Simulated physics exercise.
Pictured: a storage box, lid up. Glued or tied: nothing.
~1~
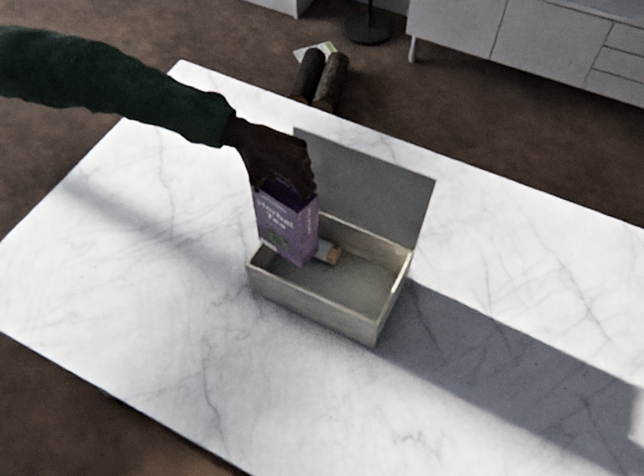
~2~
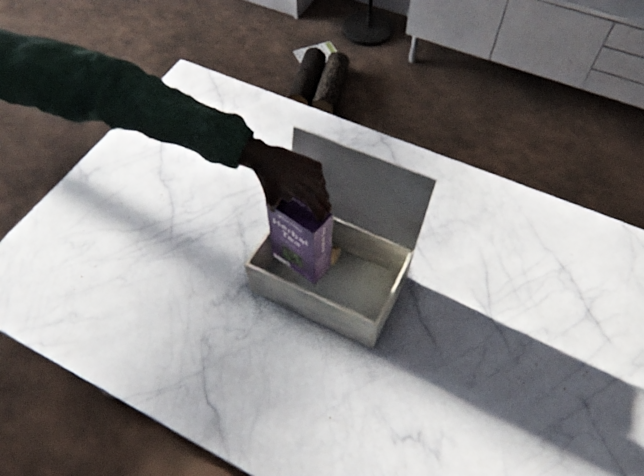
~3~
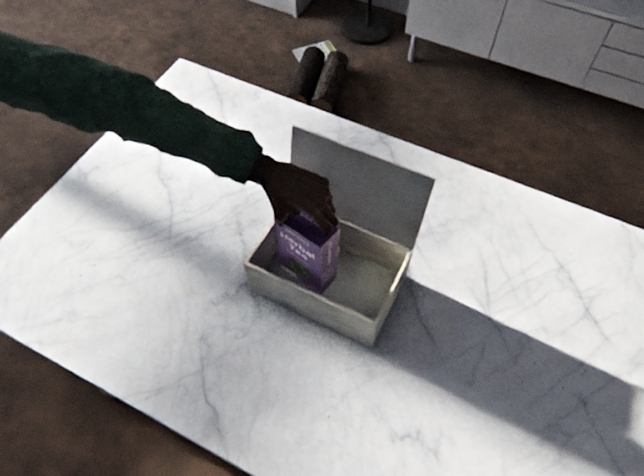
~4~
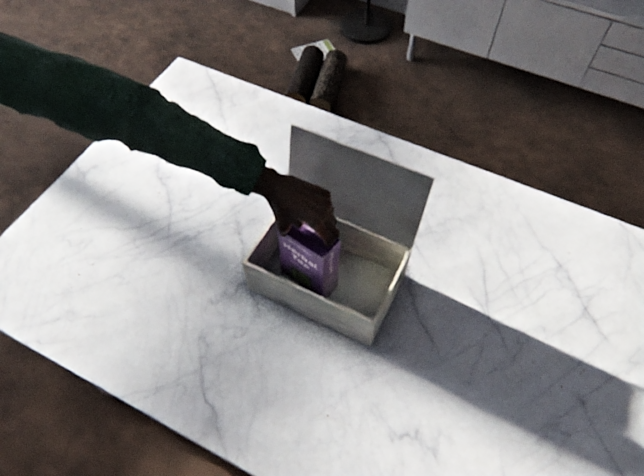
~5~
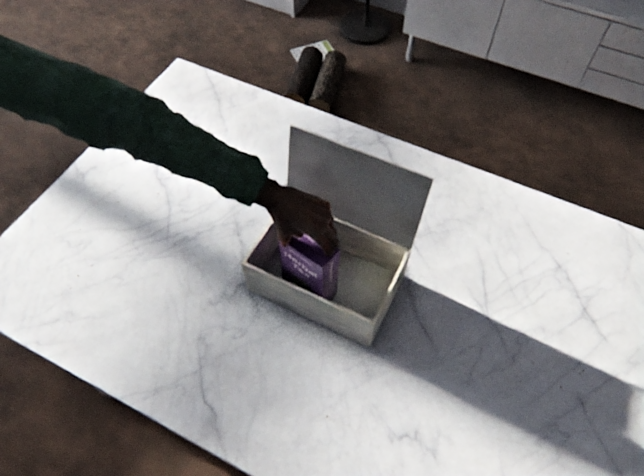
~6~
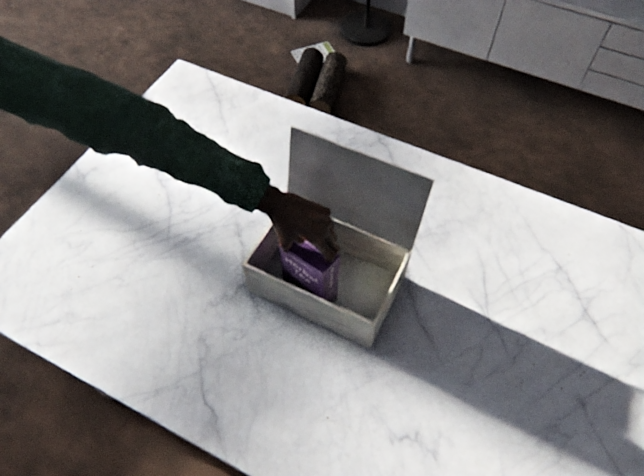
On a marble tabletop, a hand in a dark green sleeve lowering a purple packet into an open storage box.
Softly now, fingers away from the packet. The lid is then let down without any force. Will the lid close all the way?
The lid is going to stand open.
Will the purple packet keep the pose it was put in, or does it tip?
Well, the purple packet stays just as set.
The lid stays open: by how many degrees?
It stays some 40° above the rim.
Then, 1.30 s on from there, lid 81° above the rim.
Then, 1.60 s on from there, lid 56° above the rim.
In the end, lid 38° above the rim; both unmoved. At the end, from the last picture's camera, purple packet near (310, 272).
